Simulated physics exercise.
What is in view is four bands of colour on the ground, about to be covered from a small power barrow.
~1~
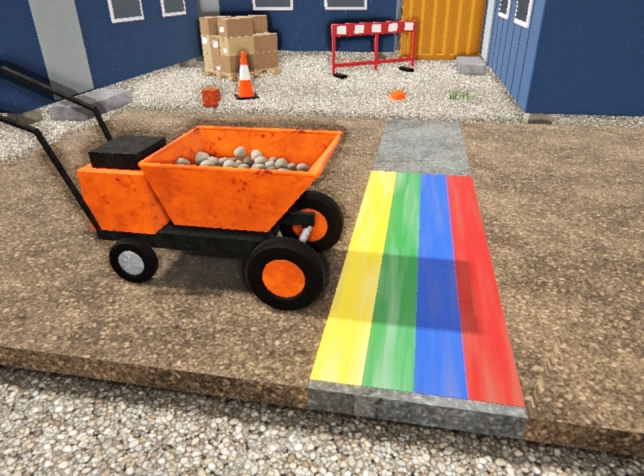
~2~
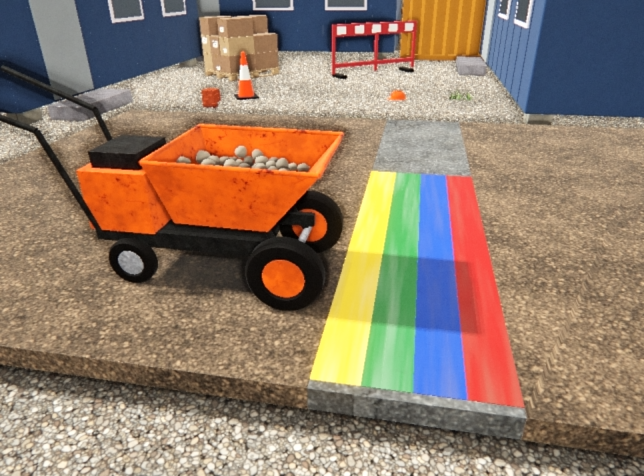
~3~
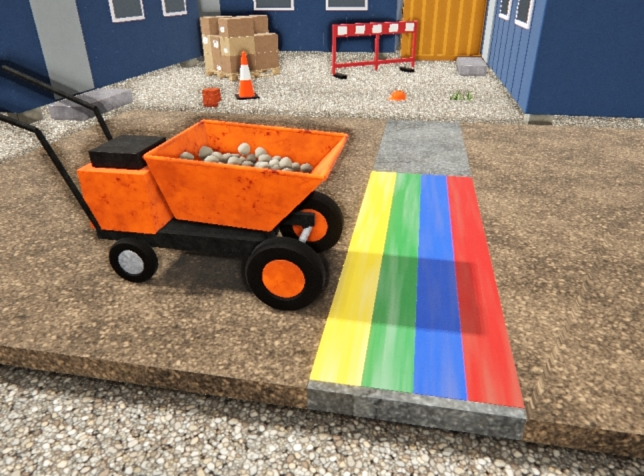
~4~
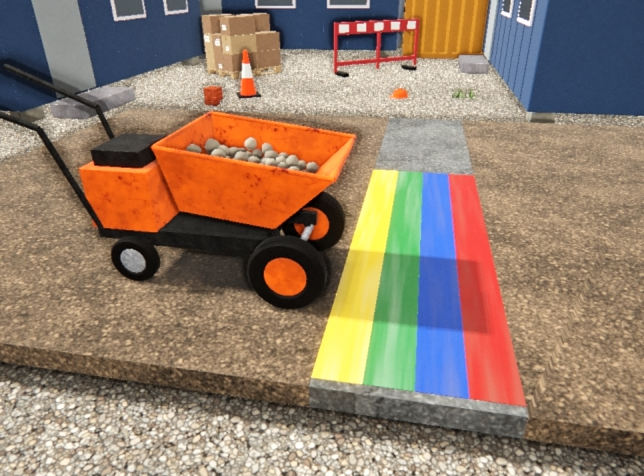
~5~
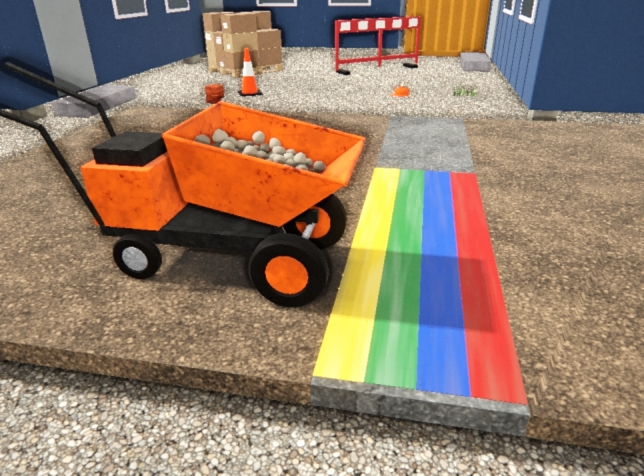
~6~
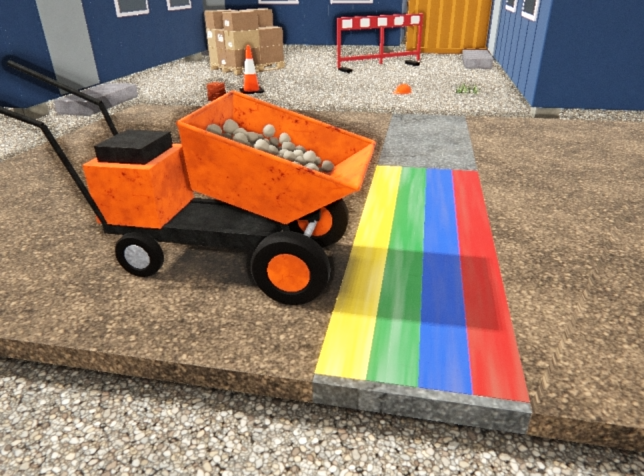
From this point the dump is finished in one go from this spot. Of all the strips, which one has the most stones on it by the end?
Most stones end on the blue strip.
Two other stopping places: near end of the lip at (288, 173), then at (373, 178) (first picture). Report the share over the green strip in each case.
That comes to some 40 in a hundred for the first try and some 0 in a hundred for the second.
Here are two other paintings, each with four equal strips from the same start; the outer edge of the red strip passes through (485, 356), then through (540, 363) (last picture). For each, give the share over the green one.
Roughly 0 per cent first, then 20 per cent.
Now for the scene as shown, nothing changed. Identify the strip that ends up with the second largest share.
The next one is the strip in red.
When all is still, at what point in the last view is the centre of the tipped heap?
At about (451, 279), give or take.
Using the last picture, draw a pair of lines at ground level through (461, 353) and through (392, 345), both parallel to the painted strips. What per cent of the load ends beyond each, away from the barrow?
The first comes to 40 %, the second to 80 %.
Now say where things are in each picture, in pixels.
In the first picture, lip of the skip at (317, 175), level; top of the load at (230, 167), river pebbles; yellow strip at (345, 340); green strip at (391, 346); blue strip at (439, 351); red strip at (489, 357).
In the second picture, lip of the skip at (318, 176), level; top of the load at (231, 166).
In the third picture, lip of the skip at (324, 178), tipped barely; top of the load at (234, 168).
In the fourth picture, lip of the skip at (333, 180), tipped a little; top of the load at (227, 162).
In the fifth picture, lip of the skip at (345, 184), tipped a little; top of the load at (235, 155).
In the sixth picture, lip of the skip at (357, 189), tipped clearly; top of the load at (233, 152); yellow strip at (350, 335); green strip at (396, 341); blue strip at (444, 346); red strip at (494, 352).
Soon after the last picture, skip tipped steeply; all in the skip.
A little later, skip tipped right over; most in the skip; a stray few over the green strip; a small part over the blue strip; a stray few over the red strip.
Later still, skip tipped right over; about a quarter in the skip; a small part over the green strip; about a third over the blue strip; about a quarter over the red strip; a small part off the paint.
At rest, skip tipped right over; about a quarter in the skip; none over the yellow strip; a small part over the green strip; about a third over the blue strip; about a quarter over the red strip; a small part off the paint.
